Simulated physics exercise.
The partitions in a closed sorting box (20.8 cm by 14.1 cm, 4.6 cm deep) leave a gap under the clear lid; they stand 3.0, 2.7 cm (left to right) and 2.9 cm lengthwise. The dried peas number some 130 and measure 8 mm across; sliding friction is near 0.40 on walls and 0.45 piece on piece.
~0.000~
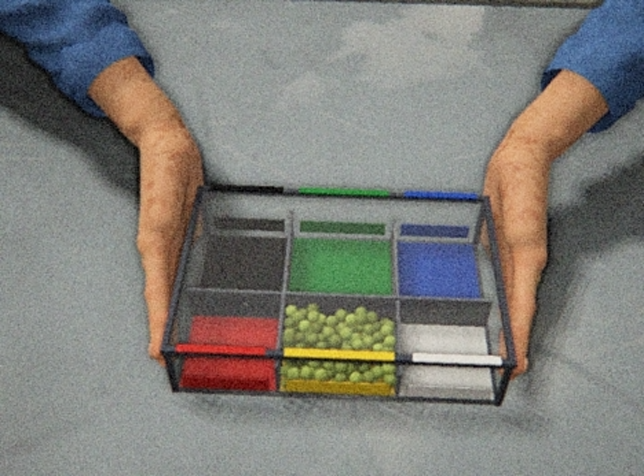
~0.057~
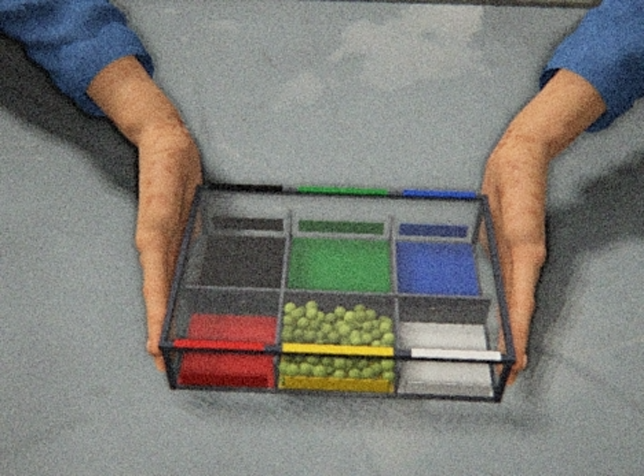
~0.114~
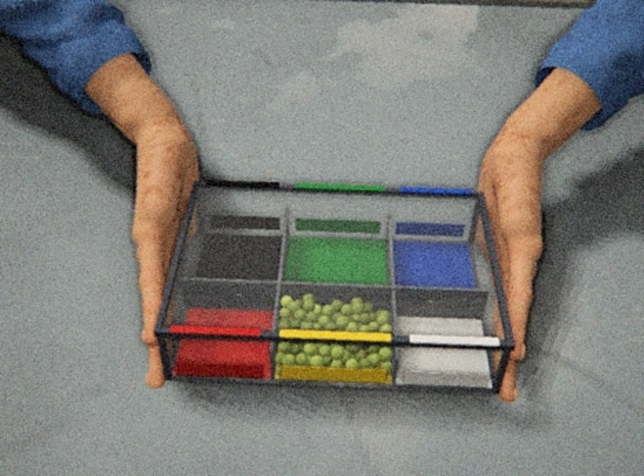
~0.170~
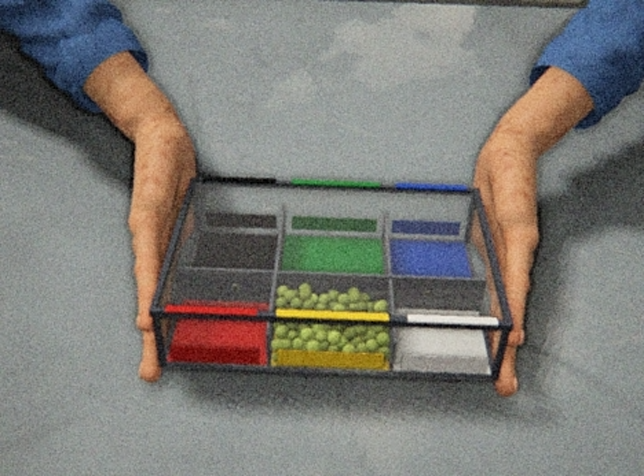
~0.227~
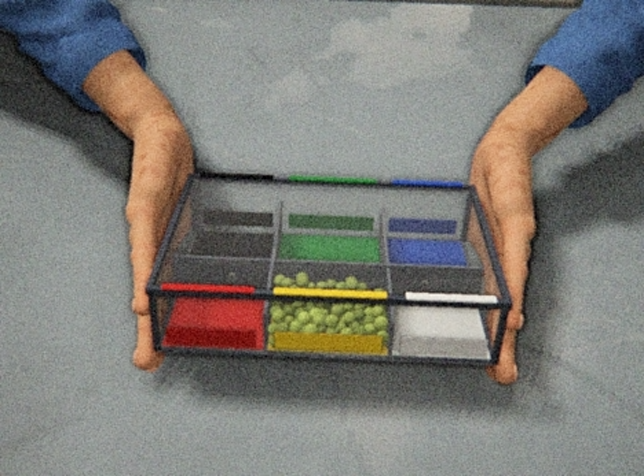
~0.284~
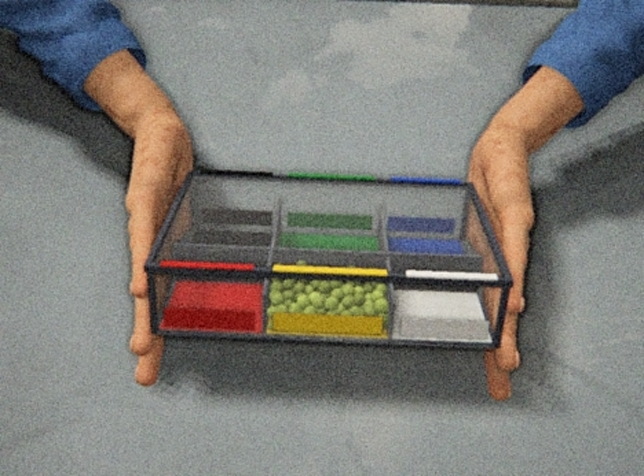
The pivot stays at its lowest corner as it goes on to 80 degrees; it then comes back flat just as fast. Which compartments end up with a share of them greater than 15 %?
Red compartment: Not greater. Blue compartment: Not greater. Green compartment: Greater. Yellow compartment: Greater. White compartment: Not greater. Black compartment: Not greater.
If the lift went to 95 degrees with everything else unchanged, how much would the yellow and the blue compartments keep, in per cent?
Result - yellow at 35 percent, blue at 10 percent.
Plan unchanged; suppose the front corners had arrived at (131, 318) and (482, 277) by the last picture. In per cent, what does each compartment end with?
By the end red holds 10%, blue holds 0%, green holds 0%, yellow holds 65%, white holds 0% and black holds 25%.
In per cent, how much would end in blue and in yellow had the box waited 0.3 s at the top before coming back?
Then blue keeps 5% and yellow keeps 65%.
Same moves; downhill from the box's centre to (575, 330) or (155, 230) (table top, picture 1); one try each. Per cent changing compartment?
Near 45 and 40 per cent, in that order.
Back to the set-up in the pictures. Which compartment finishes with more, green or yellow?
Fuller: Yellow.
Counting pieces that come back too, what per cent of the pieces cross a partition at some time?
About 35 %.
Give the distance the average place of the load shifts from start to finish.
I'd say close to 4.5 cm in total.
Then, at 1.10 s, tilt 79 degrees; green 15 %, yellow 85 %.
Then, at 1.64 s, tilt 34 degrees; green 30 %, yellow 65 %.
After 2.25 s, tilt 0 degrees; green 30 %, yellow 65 %.
At rest (2.8 s), red 0 %, blue 0 %, green 30 %, yellow 65 %, white 0 %, black 0 %.
